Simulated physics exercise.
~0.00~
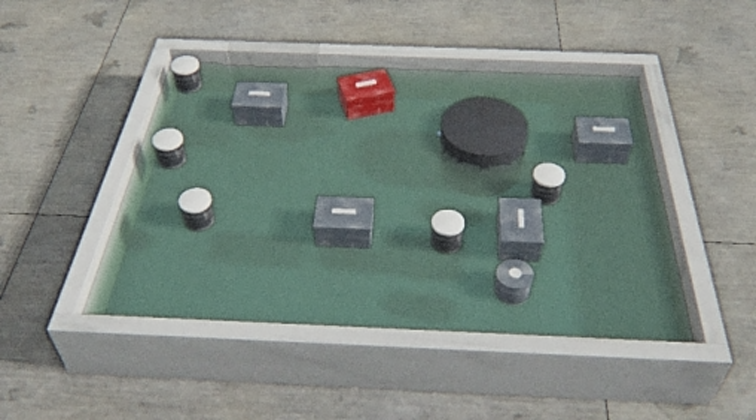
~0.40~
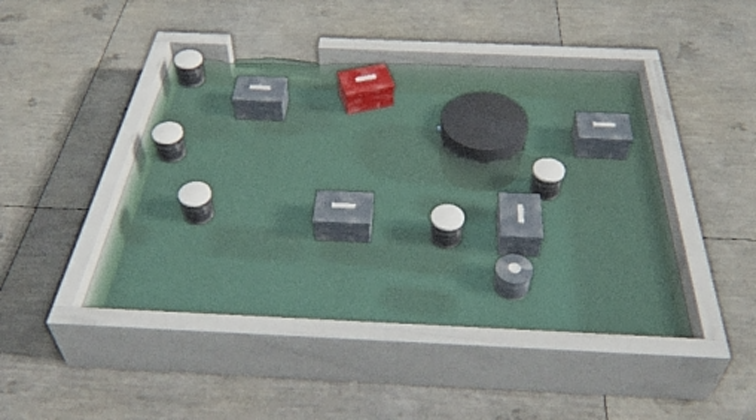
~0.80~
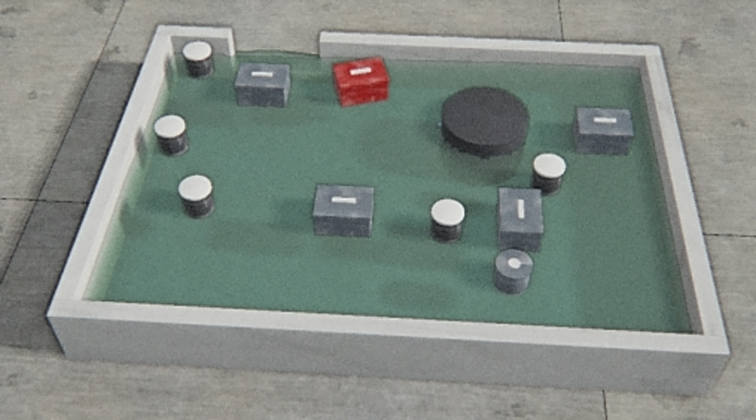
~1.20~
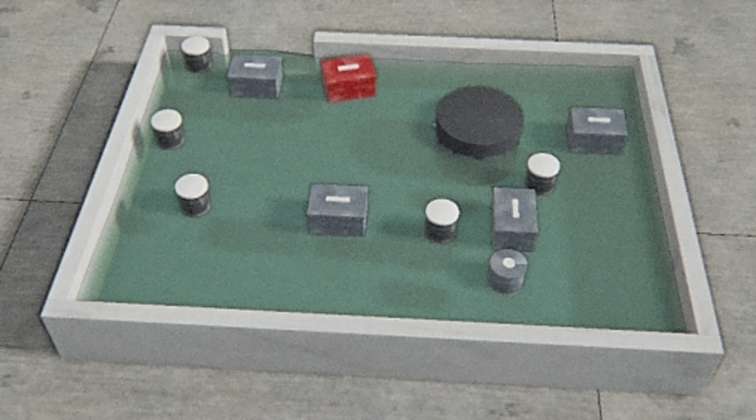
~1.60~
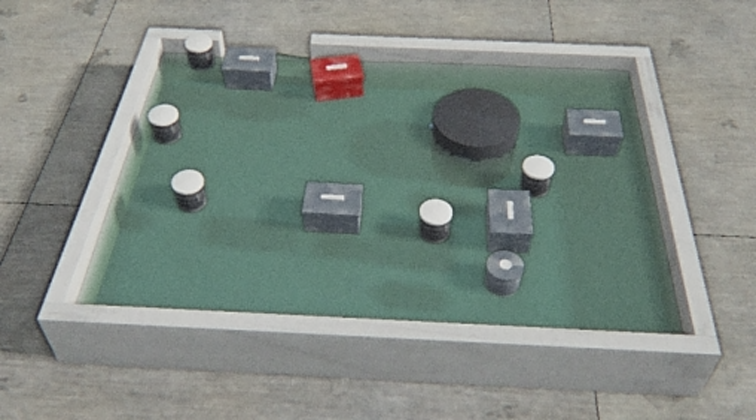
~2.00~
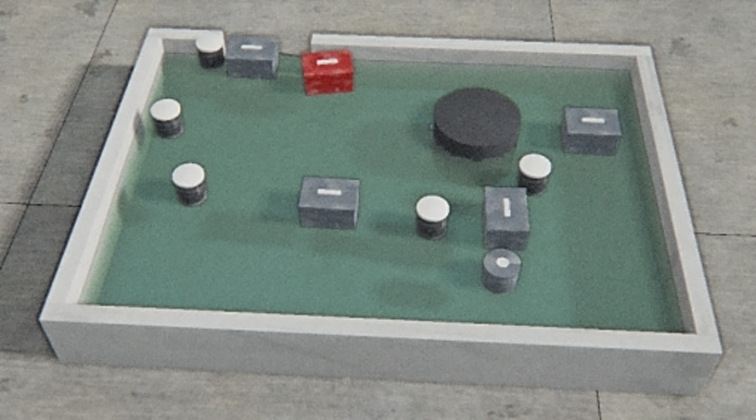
A section of the framed pool's back wall disappeared near the left corner, then the red tote drifted slowly left toward the gap, while a gray tote and a white-topped pail nearby shifted slightly too.
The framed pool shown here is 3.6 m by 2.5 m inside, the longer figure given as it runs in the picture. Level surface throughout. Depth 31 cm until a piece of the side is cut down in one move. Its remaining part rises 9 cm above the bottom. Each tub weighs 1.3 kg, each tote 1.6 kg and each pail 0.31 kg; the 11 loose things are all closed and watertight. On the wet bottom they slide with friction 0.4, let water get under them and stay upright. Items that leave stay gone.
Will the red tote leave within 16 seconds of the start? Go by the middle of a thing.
I'd say the red tote makes it out.
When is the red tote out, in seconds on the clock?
That happens at about 3.5 s.
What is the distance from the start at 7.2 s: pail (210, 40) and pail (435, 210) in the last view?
The first one: Gone out. The second one: 40 cm.
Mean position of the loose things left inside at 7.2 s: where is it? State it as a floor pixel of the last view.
(381, 208).
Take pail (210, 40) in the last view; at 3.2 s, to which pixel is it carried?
Look for it near (237, 31).
After 3.2 s the red tote is near (292, 48), 0.6 m from its start, afloat; 1 of 11 are out; 10 afloat.
After 7.2 s the red tote has gone out; 3 of 11 are out; 8 afloat.
After 12.0 s the red tote has gone out; 4 of 11 are out; 7 afloat.
After 16.0 s the red tote has gone out; 4 of 11 are out; 7 afloat.
